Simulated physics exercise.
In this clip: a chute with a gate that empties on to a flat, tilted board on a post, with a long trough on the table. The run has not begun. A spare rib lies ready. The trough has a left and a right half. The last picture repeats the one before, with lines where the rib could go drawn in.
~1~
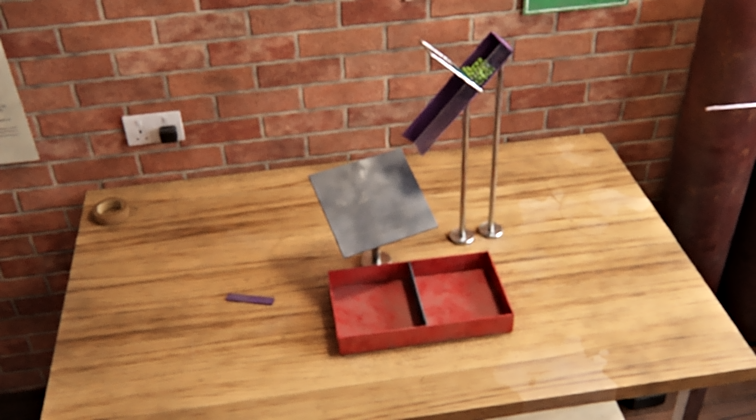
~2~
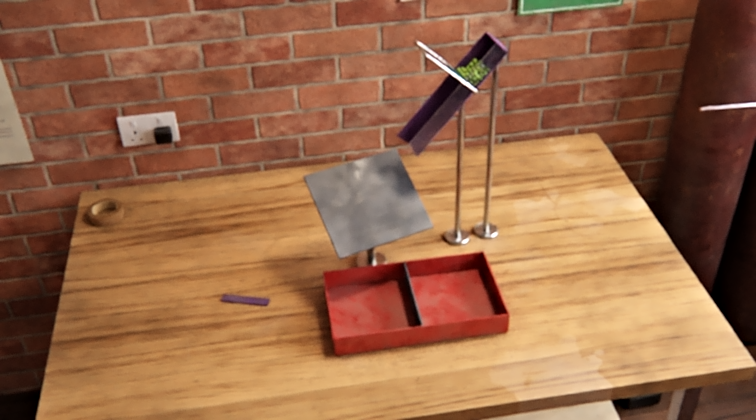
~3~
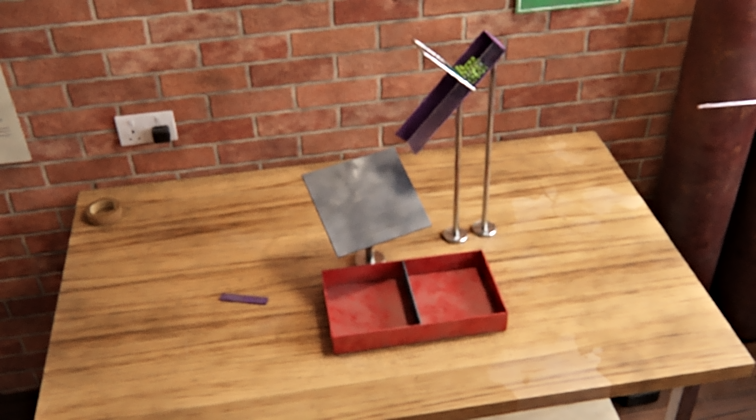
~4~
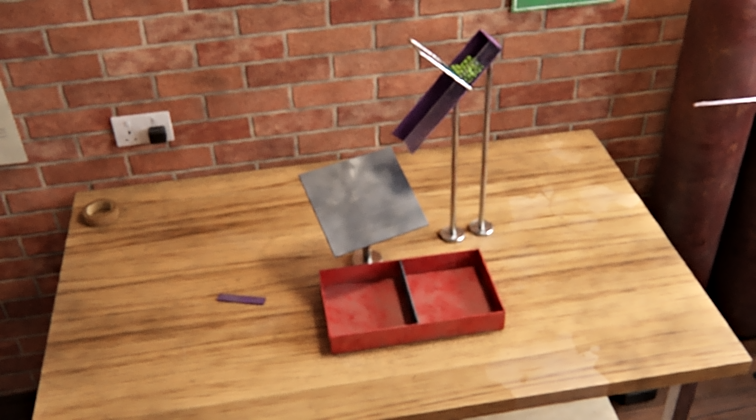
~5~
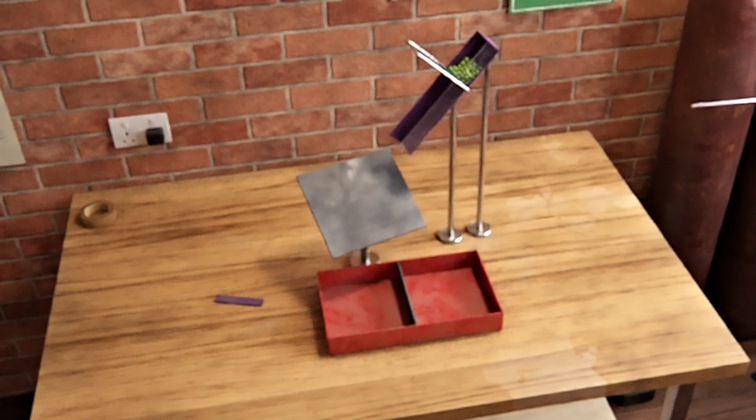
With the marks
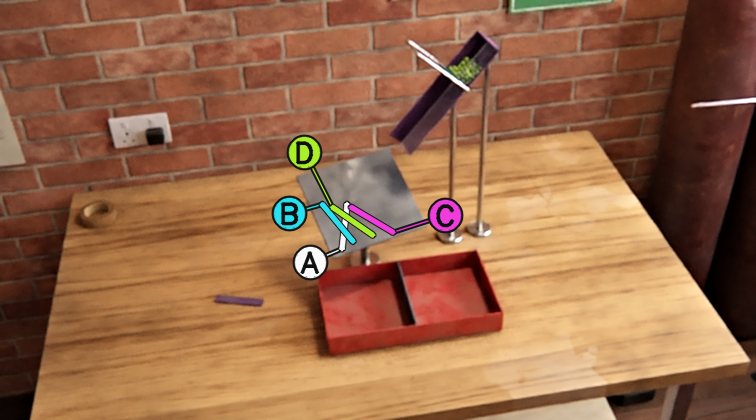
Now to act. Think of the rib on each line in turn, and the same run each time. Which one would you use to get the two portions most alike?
D beats the others.
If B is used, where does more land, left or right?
More lands on the left.
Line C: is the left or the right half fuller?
More lands on the right.
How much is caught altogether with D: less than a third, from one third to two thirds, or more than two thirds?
It is more than two thirds.
On the marked copy, line A from (347, 204) to (342, 248); line B from (322, 204) to (352, 241); line C from (351, 207) to (393, 232); line D from (332, 207) to (372, 235).
If A is chosen, of what is caught, most in the left half, a small part in the right.
If B is chosen, of what is caught, most in the left half, a small part in the right.
If C is chosen, of what is caught, about a quarter in the left half, most in the right.
If D is chosen, of what is caught, about half in the left half, about half in the right.
